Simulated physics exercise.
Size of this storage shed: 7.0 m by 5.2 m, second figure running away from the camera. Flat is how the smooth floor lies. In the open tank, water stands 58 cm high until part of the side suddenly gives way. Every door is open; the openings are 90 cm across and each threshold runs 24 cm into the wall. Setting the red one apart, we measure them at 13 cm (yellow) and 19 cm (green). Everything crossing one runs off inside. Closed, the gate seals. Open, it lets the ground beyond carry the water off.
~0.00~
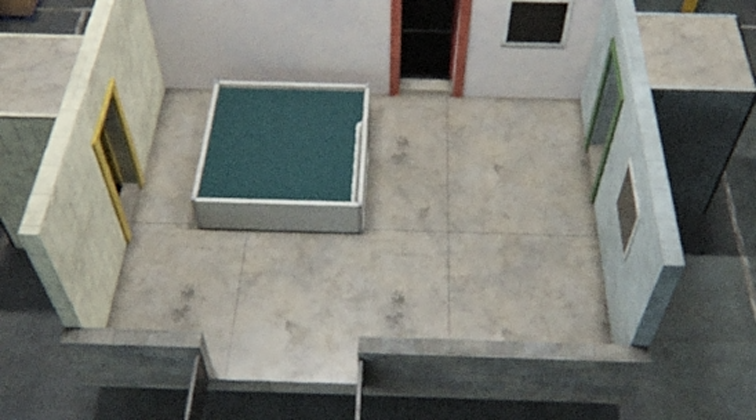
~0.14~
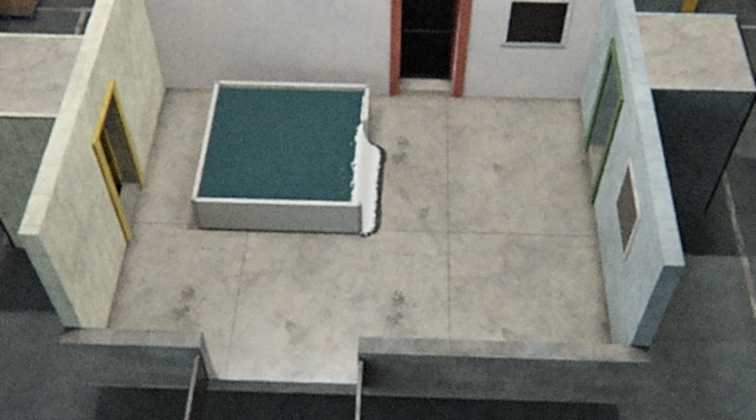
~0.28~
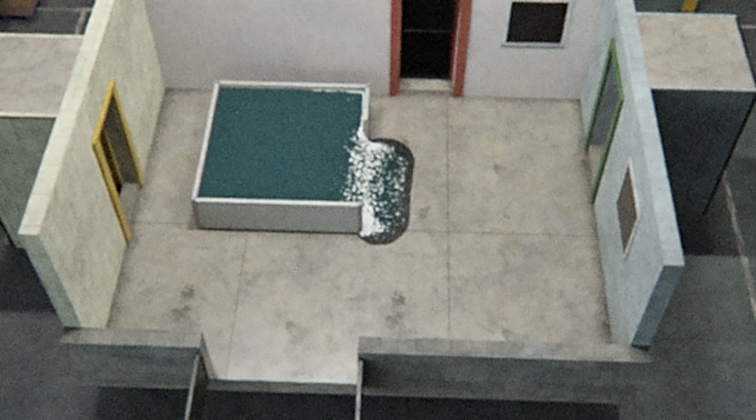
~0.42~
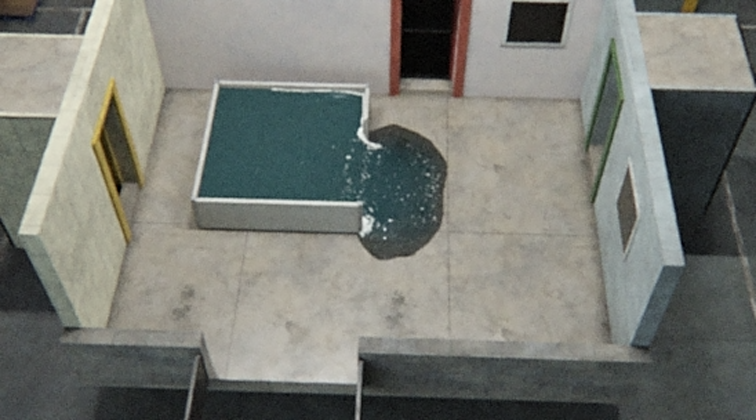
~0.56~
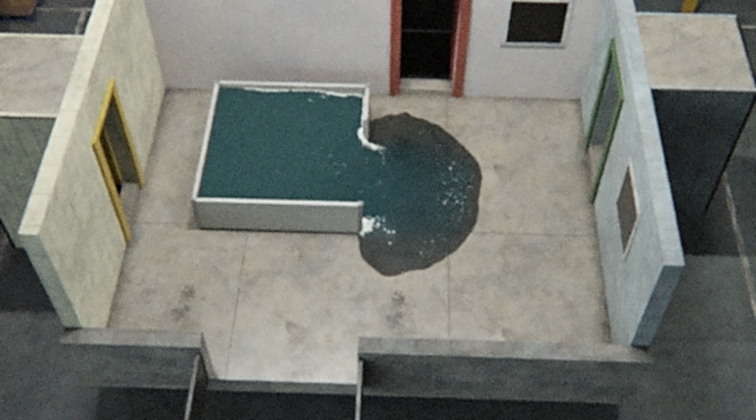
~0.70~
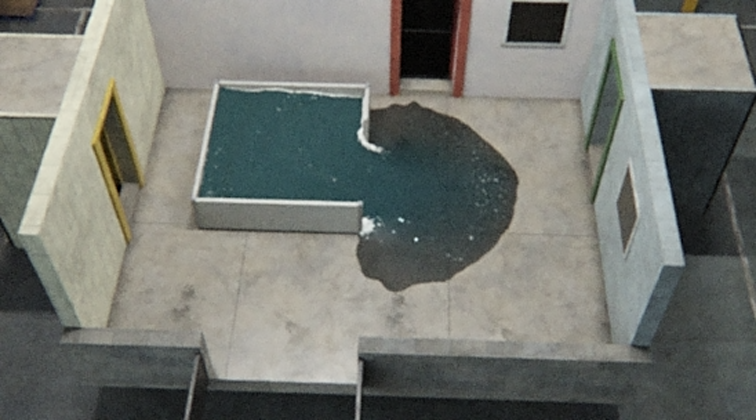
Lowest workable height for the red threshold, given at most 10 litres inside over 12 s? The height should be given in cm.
Roughly 7 cm.
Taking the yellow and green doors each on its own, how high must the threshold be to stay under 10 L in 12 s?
Roughly 7.5 cm for the yellow door and roughly 24 cm for the green door.
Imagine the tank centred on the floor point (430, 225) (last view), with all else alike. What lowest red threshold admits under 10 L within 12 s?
Near 6.5 cm.
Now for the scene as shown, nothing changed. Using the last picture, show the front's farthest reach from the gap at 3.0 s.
At about (606, 376).
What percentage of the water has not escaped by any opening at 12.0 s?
Around 94 per cent of the water.
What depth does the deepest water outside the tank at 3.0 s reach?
I'd put it near 38 cm.
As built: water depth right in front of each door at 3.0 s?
Before red it's 1 cm, before yellow 0 cm, before green 26 cm.
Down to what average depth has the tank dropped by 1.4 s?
Some 40 cm.
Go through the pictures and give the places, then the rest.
The first picture shows still water, 58 cm deep, in the open tank at (285, 143); the red door at (428, 50) is dry.
In the second picture, the gap is at (361, 180), the front 0.3 m out at (376, 219); the back of the open tank holds 58 cm.
In the third picture, water pours out at (361, 181) and has run 0.7 m, to (409, 163); about 10 cm deep outside, 58 cm at the back.
In the fourth picture, the front is at (440, 184), 1.2 m from the gap at (361, 181); 2.4 m2 of floor is wet, 58 cm left at the back.
In the fifth picture, the gap is at (361, 182), the front 1.8 m out at (475, 191); the back of the open tank holds 58 cm.
In the sixth picture, water pours out at (361, 181) and has run 2.4 m, to (513, 181); about 5 cm deep outside, 56 cm at the back; the red door at (428, 50), 2.3 m from the gap, is still 0.6 m from the nearest water.
After 1.4 s water covers 40 % of the floor, deepest (30 cm) near (373, 210); 3 cm at the red door, 0 litres in over its 13 cm threshold.
After 3.0 s water covers 50 % of the floor, deepest (38 cm) near (602, 340); 1 cm at the red door, 0 litres in over its 13 cm threshold.
After 12.0 s water covers 95 % of the floor, deepest (15 cm) near (149, 158); 9 cm at the red door, 0 litres in over its 13 cm threshold.
At the red door as built, the water arrived by 1.0 s and peaked near 10 cm at 5.6 s.
With a threshold of 6 cm, 19 litres would have come in within the 12 s; with 8 cm, 5 litres. So under 10 litres takes about 7 cm.
